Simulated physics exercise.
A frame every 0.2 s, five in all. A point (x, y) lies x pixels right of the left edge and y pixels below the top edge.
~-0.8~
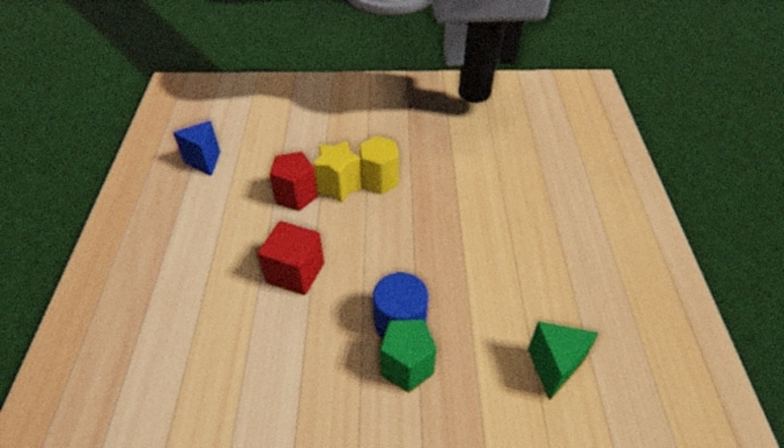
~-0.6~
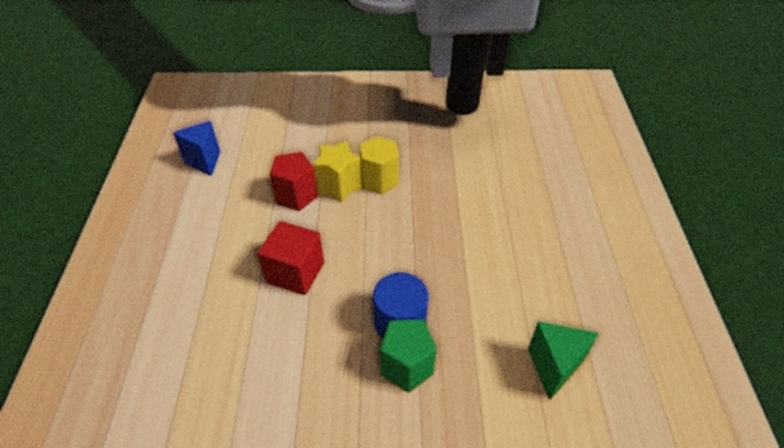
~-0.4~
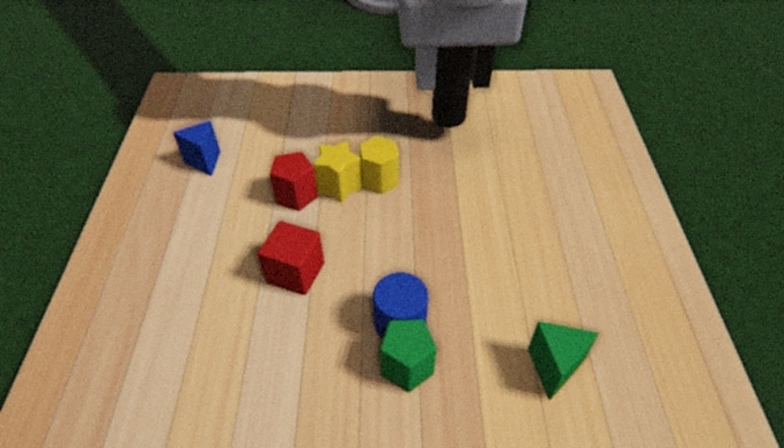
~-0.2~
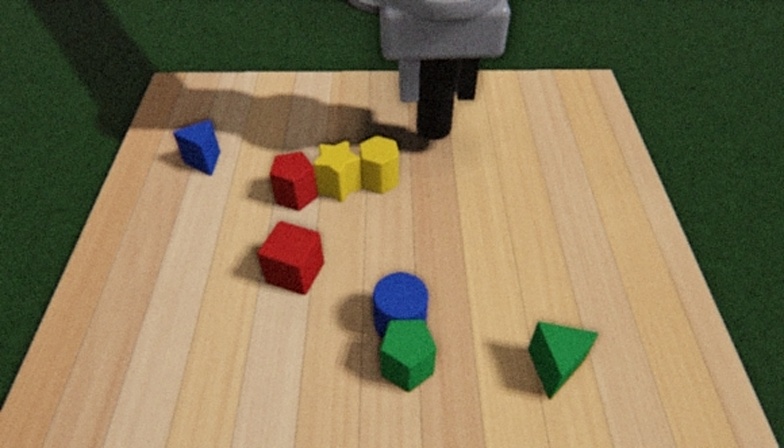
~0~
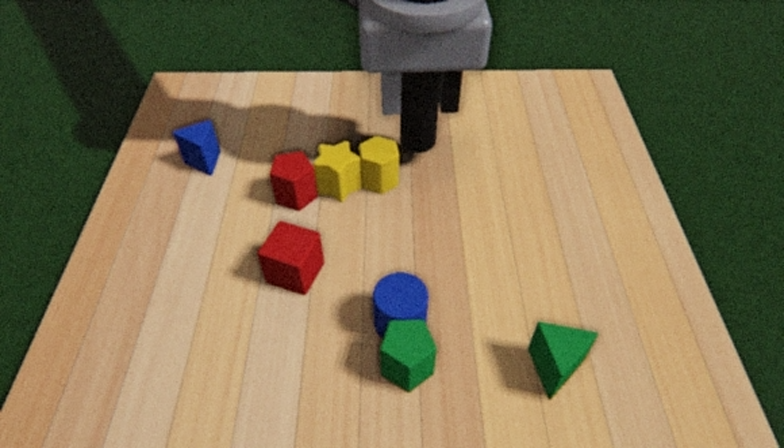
A grey machine arm with a black post at its lower end moves steadily left and toward the viewer over the far edge of a pale wooden table, seen from above by a still camera. Red and yellow blocks sit left of centre, a blue one at far left, and blue and green ones nearer the viewer. The post draws close beside the yellow six-sided block, while every block stays still.
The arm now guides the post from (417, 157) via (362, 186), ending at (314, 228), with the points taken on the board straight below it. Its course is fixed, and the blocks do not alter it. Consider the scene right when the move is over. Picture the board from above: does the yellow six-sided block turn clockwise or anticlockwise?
Rotation: Counter-clockwise.
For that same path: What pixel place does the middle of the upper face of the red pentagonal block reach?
Put as a pixel place, it's (252, 169).
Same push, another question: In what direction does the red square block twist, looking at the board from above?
Watching from overhead, you'd notice the red square block rotating clockwise.
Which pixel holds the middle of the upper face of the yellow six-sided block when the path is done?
My best guess is (326, 227).
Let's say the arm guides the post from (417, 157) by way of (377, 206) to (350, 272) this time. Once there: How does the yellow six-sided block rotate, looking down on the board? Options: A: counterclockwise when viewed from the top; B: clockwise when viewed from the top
(B)
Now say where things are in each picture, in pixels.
In the first frame, lower end of the post at (474, 94), tops of blocks, red square block at (289, 242), red pentagonal block at (291, 165), yellow star at (336, 155), yellow six-sided block at (379, 149).
In the second frame, post at (462, 106), blocks as before.
In the third frame, post at (449, 118), blocks as before.
In the fourth frame, post at (434, 130), blocks as before.
In the fifth frame, post at (418, 143), red square block at (289, 242), red pentagonal block at (291, 165), yellow star at (336, 155), yellow six-sided block at (379, 149).
What follows on the original path. One third of the way, post at (380, 161); red pentagonal block at (282, 165); yellow star at (322, 161), turned 45° clockwise; yellow six-sided block at (359, 169), turned 35° anticlockwise.
Two thirds of the way, post at (343, 184); red pentagonal block at (268, 165); yellow star at (304, 173), turned 90° clockwise; yellow six-sided block at (338, 197), turned 90° anticlockwise.
At the end, post at (311, 213); red square block at (287, 252), turned 30° clockwise; red pentagonal block at (252, 169), turned 55° clockwise; yellow star at (271, 192), turned 110° clockwise; yellow six-sided block at (326, 227), turned 140° anticlockwise.
